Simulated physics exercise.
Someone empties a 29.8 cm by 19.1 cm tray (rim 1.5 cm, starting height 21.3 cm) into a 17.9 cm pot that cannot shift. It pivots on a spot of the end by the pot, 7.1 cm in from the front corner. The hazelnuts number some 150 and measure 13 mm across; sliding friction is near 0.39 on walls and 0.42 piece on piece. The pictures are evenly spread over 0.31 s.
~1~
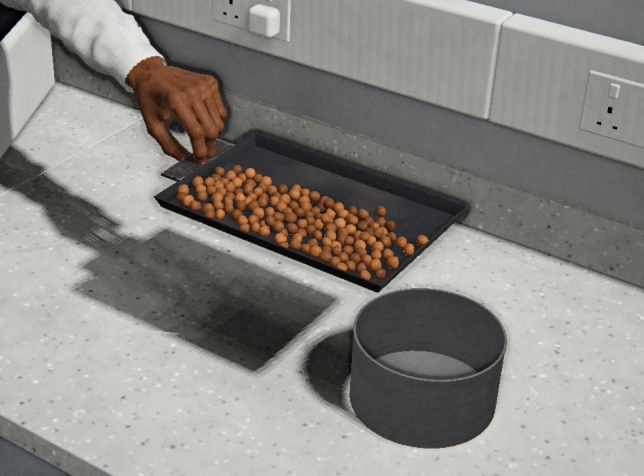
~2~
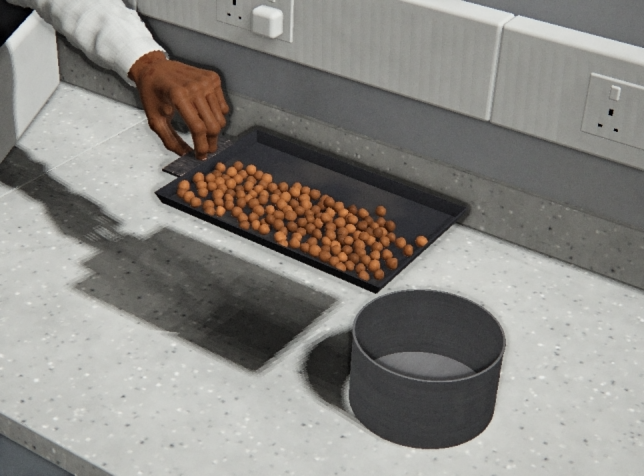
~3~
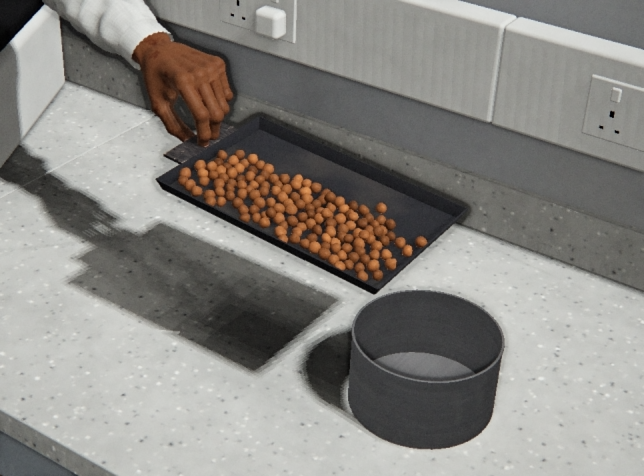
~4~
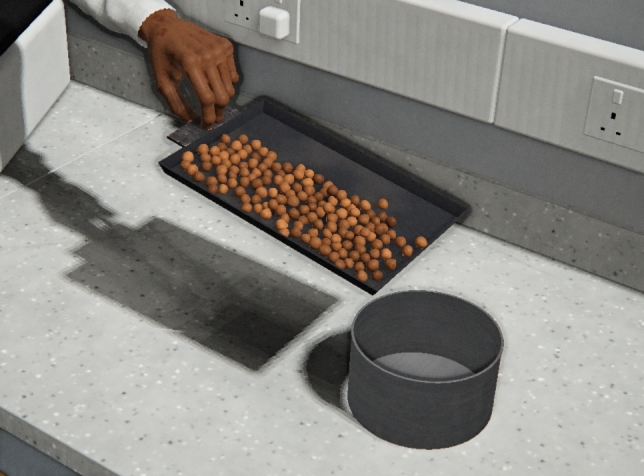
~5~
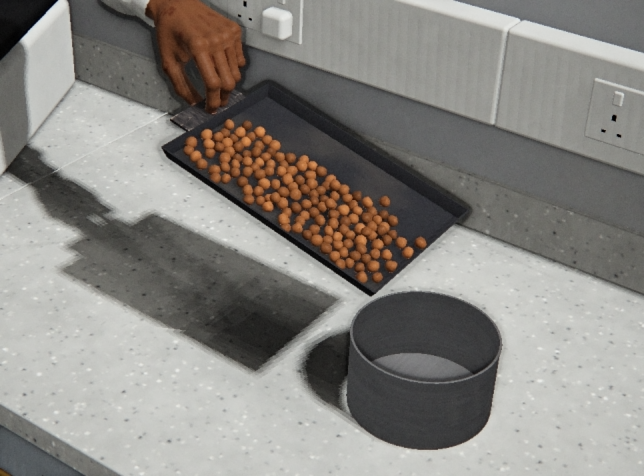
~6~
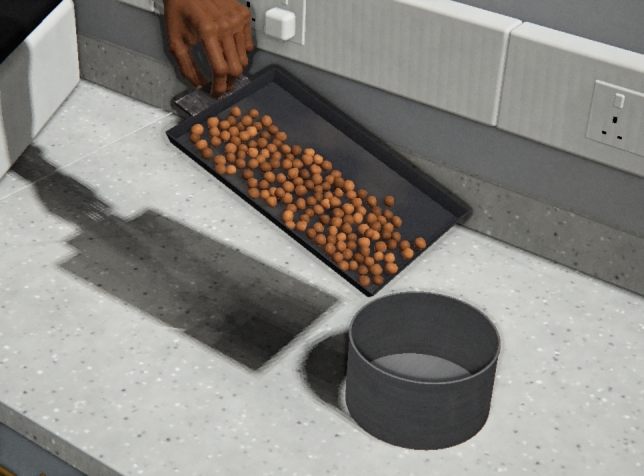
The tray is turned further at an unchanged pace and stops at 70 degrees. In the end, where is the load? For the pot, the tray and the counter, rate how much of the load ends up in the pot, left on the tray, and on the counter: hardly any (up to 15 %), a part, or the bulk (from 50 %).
Pot: The bulk; tray: Hardly any; counter: A part.
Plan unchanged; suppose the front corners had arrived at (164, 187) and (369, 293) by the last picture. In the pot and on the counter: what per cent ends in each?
Split: Pot = 0, counter = 100.
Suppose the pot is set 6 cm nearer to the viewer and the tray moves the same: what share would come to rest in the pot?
Then close to 80 per cent.
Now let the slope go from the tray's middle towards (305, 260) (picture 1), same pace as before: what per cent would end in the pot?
Roughly 5 % of the pieces.
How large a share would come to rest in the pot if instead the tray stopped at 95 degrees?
Near 60 %, then.
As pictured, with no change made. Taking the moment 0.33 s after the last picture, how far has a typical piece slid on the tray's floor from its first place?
I'd say close to 8 centimetres.
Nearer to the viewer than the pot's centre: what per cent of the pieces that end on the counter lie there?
Share: Some 100 %.
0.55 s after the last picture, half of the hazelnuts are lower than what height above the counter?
Around 24 cm up.
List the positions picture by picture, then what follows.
The first frame shows tray tilt 0 degrees, front corners at (162, 196) and (379, 281); middle of the pieces at (291, 218); pot at (430, 332).
The second frame shows tray tilt 1 degrees, front corners at (162, 192) and (377, 282); middle of the pieces at (291, 216).
The third frame shows tray tilt 5 degrees, front corners at (163, 179) and (376, 284), lowest corner right front; middle of the pieces at (291, 210).
The fourth frame shows tray tilt 10 degrees, front corners at (166, 163) and (375, 285), lowest corner right front; middle of the pieces at (293, 202).
The fifth frame shows tray tilt 14 degrees, front corners at (169, 147) and (374, 287), lowest corner right front; middle of the pieces at (296, 195).
The sixth frame shows tray tilt 19 degrees, front corners at (173, 133) and (373, 288), lowest corner right front; middle of the pieces at (300, 191); pot at (425, 335).
Then, 0.33 s after the last picture, tilt 44 degrees; the tray holds 100 %, the pot 0 %.
Then, 0.55 s after the last picture, tilt 61 degrees; the tray holds 70 %, the pot 5 %.
Then, 0.88 s after the last picture, tilt 70 degrees; the tray holds 15 %, the pot 40 %.
In the end, pot 55 %, tray 0 %, counter 45 %.
